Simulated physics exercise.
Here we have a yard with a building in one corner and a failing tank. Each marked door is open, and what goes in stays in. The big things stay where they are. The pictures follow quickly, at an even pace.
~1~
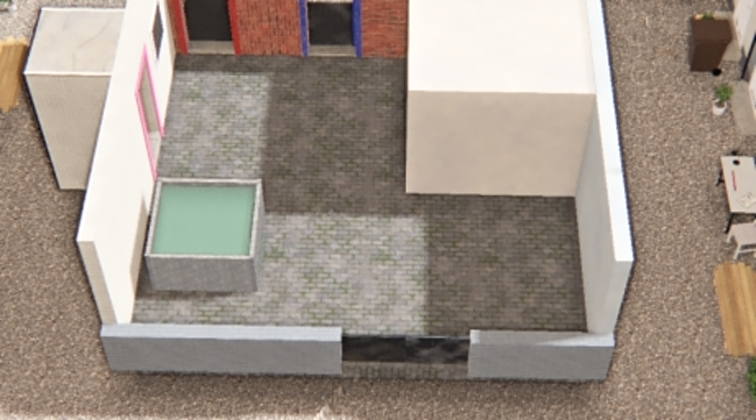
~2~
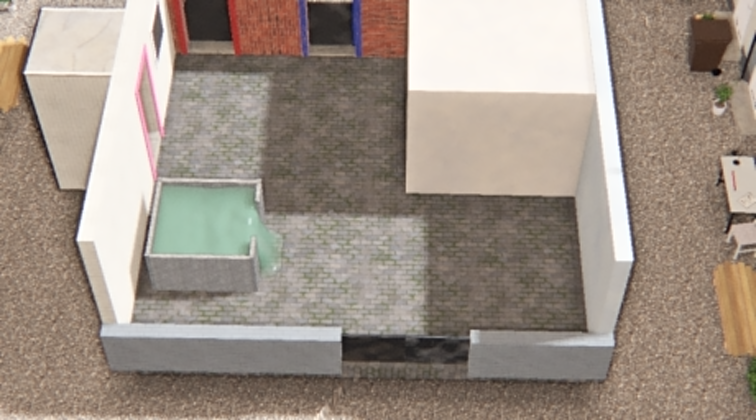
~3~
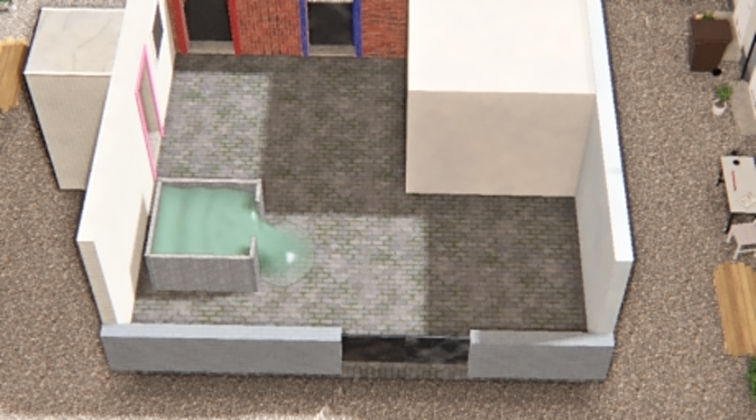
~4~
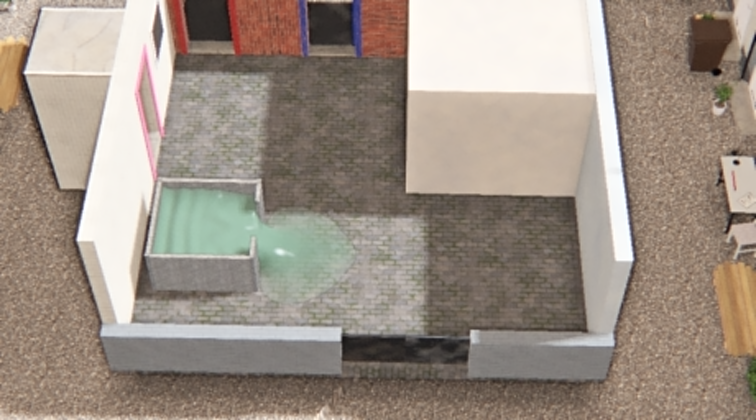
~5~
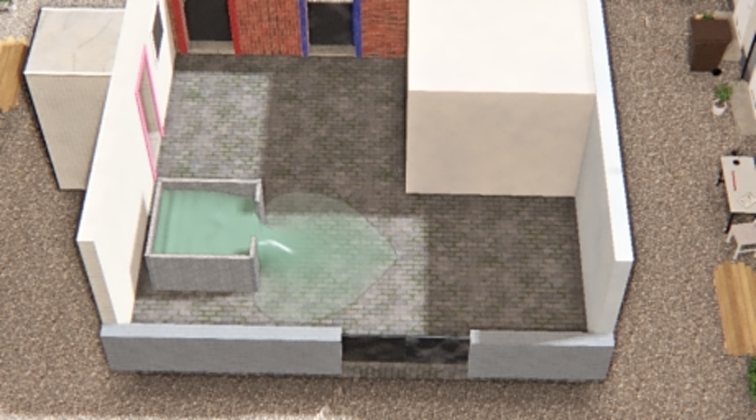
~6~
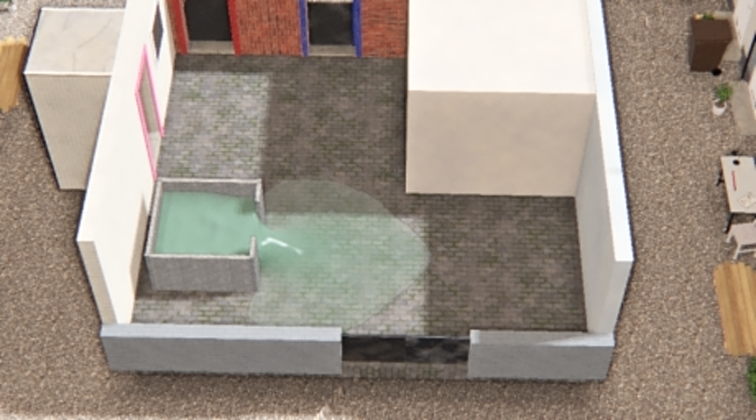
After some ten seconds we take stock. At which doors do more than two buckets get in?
One by one: The red door admits no more than that; the pink door admits no more than that; the blue door admits no more than that.
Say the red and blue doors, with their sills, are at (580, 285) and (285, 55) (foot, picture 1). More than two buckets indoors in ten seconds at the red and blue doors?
In short: Red goes over, blue keeps below it.
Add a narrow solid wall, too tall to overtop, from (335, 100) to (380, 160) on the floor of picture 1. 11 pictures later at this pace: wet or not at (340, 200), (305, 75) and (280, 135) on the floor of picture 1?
One after the other: Covered, free of water, not flooded.
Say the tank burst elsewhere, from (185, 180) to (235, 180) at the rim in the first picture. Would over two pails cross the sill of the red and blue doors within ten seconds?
The red door lets more in, the blue door lets more in.
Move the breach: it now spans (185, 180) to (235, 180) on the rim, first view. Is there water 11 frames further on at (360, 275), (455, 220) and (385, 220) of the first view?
In that order: Dry, dry, free of water.
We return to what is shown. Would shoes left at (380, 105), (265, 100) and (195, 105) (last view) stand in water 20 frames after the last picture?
As listed: Under water, not flooded, free of water.
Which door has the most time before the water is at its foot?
I say the pink door.
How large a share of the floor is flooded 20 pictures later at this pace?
Some 60 per cent.
A moment on, water covers 45 % of the floor; the red door not reached, the pink door not reached, the blue door not reached.
Next, water covers 55 % of the floor; the red door not reached, the pink door not reached, the blue door not reached.
Then, water covers 60 % of the floor; the red door not reached, the pink door not reached, the blue door wet at the sill, nothing in.
Later, water covers 65 % of the floor; the red door wet at the sill, nothing in, the pink door not reached, the blue door under two buckets in.
In the end, water covers 95 % of the floor; the red door wet at the sill, nothing in, the pink door wet at the sill, nothing in, the blue door under two buckets in.
